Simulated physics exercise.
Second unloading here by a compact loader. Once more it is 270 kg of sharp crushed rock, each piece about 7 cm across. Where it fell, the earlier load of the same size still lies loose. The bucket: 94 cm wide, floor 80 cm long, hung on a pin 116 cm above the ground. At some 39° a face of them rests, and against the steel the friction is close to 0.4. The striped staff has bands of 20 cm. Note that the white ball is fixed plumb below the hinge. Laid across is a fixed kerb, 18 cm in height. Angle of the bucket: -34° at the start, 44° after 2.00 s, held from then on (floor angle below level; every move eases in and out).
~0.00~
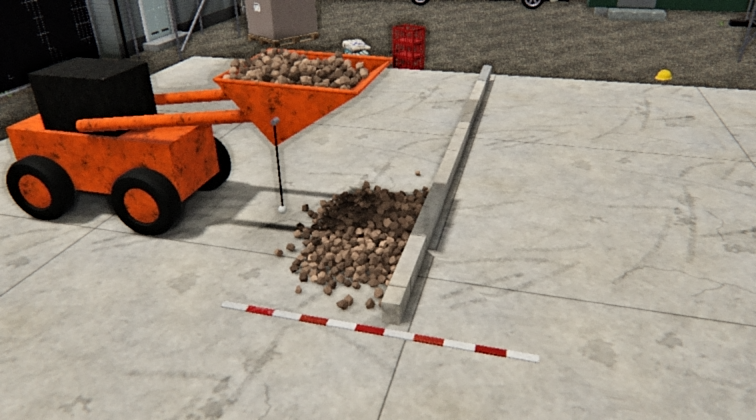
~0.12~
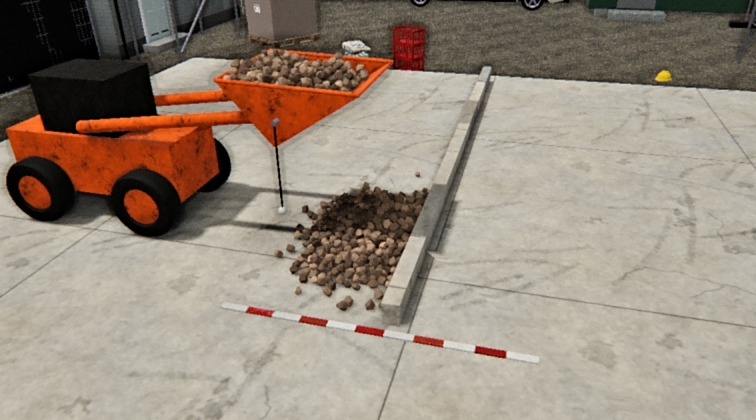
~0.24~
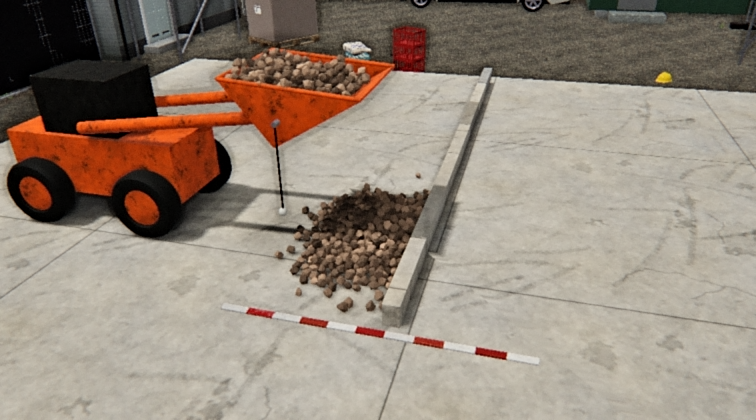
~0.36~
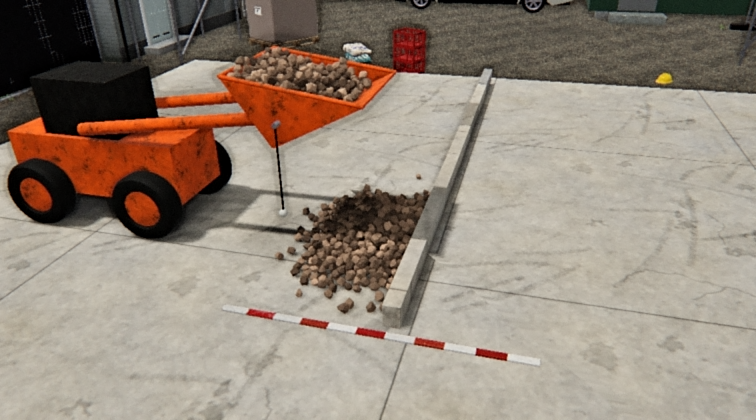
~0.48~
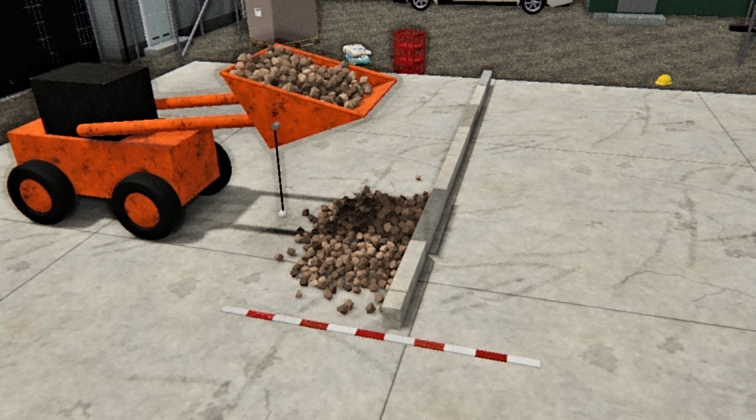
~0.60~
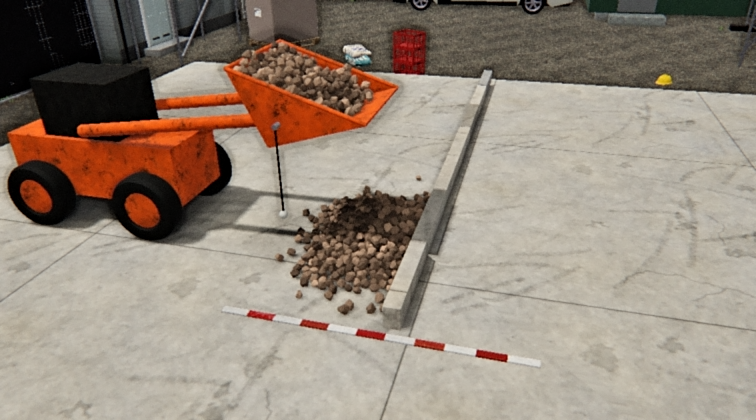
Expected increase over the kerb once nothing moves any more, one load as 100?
About 9 in every hundred.
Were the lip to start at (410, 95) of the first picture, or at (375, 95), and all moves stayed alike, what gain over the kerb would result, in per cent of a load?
70 % and 25 %.
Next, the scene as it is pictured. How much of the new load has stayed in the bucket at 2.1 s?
Close to 15 in a hundred.
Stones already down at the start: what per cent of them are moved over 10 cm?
Around 0 in a hundred.
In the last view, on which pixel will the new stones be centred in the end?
Centre at roughly (390, 222).
After 1.5 s the floor is at 32°; in per cent of one load, 96 in the bucket, 104 on this side of the kerb; the foremost stones are at (407, 250).
After 2.1 s the floor is at 44°; in per cent of one load, 17 in the bucket, 180 on this side of the kerb, 3 over the kerb; the foremost stones are at (452, 253).
After 2.5 s the floor is at 44°; in per cent of one load, 0 in the bucket, 193 on this side of the kerb, 7 over the kerb; the foremost stones are at (498, 254).
After 4.9 s the floor is at 44°; in per cent of one load, 0 in the bucket, 191 on this side of the kerb, 9 over the kerb; the foremost stones are at (509, 253). Net gain over the kerb, 9.
